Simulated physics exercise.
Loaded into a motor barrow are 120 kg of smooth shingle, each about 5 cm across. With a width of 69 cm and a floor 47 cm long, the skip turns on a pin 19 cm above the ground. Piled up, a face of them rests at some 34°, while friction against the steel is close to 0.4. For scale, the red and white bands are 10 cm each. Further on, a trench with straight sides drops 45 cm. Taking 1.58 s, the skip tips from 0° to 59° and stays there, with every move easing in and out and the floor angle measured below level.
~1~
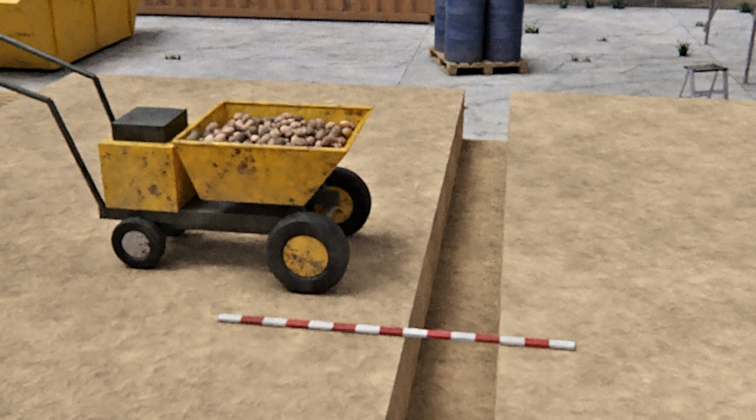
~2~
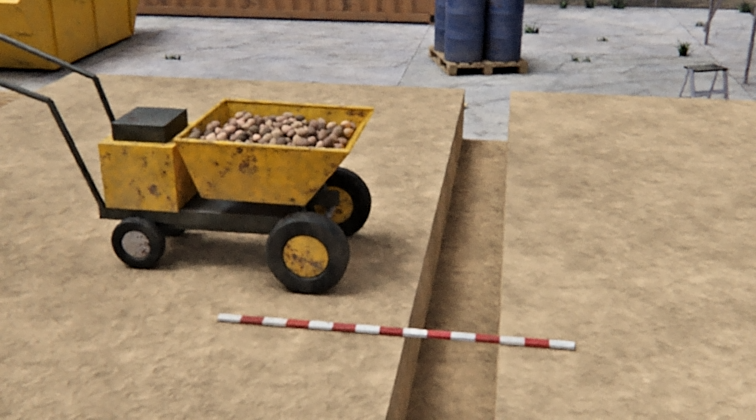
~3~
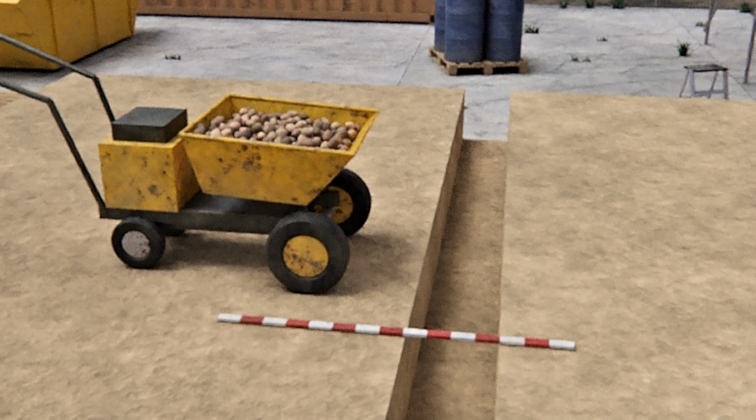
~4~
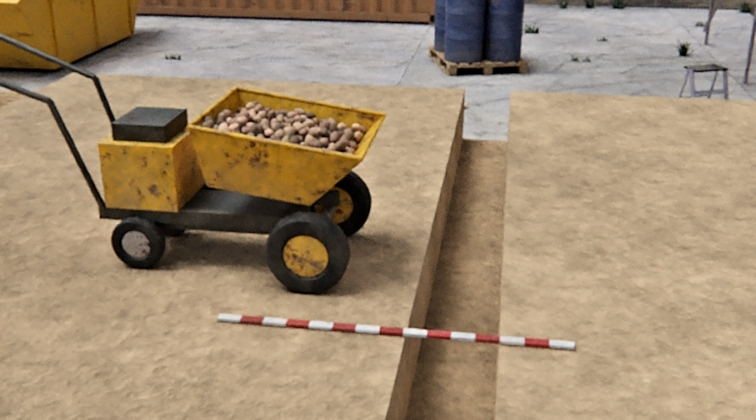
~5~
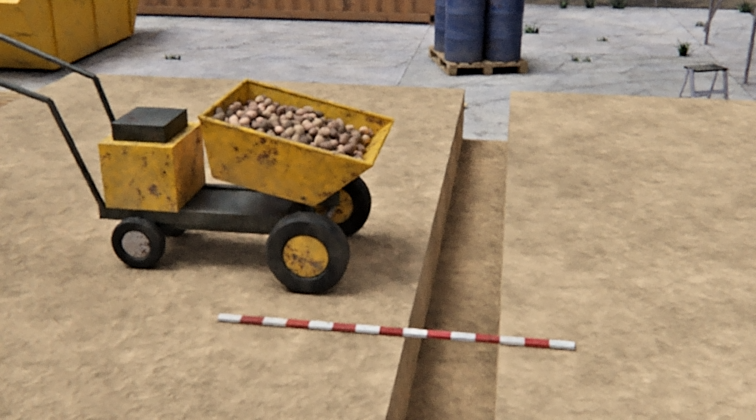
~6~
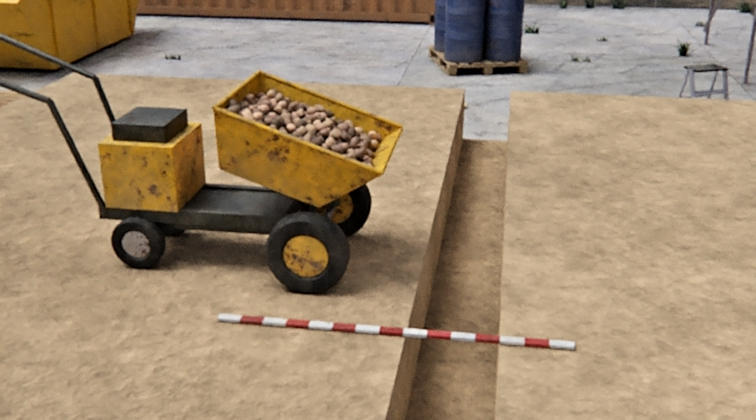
Yellow skip of a motor barrow loaded with smooth stones, tilting gradually down to the right beside a straight-sided trench.
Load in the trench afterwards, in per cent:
83 %.
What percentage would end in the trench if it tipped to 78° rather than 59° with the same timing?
I'd guess some 100 in a hundred.
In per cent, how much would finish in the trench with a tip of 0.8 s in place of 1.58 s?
My guess is near 75 percent.
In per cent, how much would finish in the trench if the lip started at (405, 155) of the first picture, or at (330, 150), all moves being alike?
I'd expect some 40 per cent, then some 85.
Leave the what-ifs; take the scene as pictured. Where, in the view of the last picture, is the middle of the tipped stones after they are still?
Their middle lands near (461, 342).
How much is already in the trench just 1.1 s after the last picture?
Some 30 per cent.
Then, 0.6 s after the last picture the floor is at 50°, 100 % in the skip; the foremost stones are at (419, 201).
Then, 1.1 s after the last picture the floor is at 59°, 69 % in the skip, 31 % in the trench; the foremost stones are at (497, 305).
Then, 1.4 s after the last picture the floor is at 59°, 44 % in the skip, 54 % in the trench, 1 % past the trench; the foremost stones are at (552, 276).
Then, 3.4 s after the last picture the floor is at 59°, 16 % in the skip, 83 % in the trench, 1 % past the trench; the foremost stones are at (582, 283).
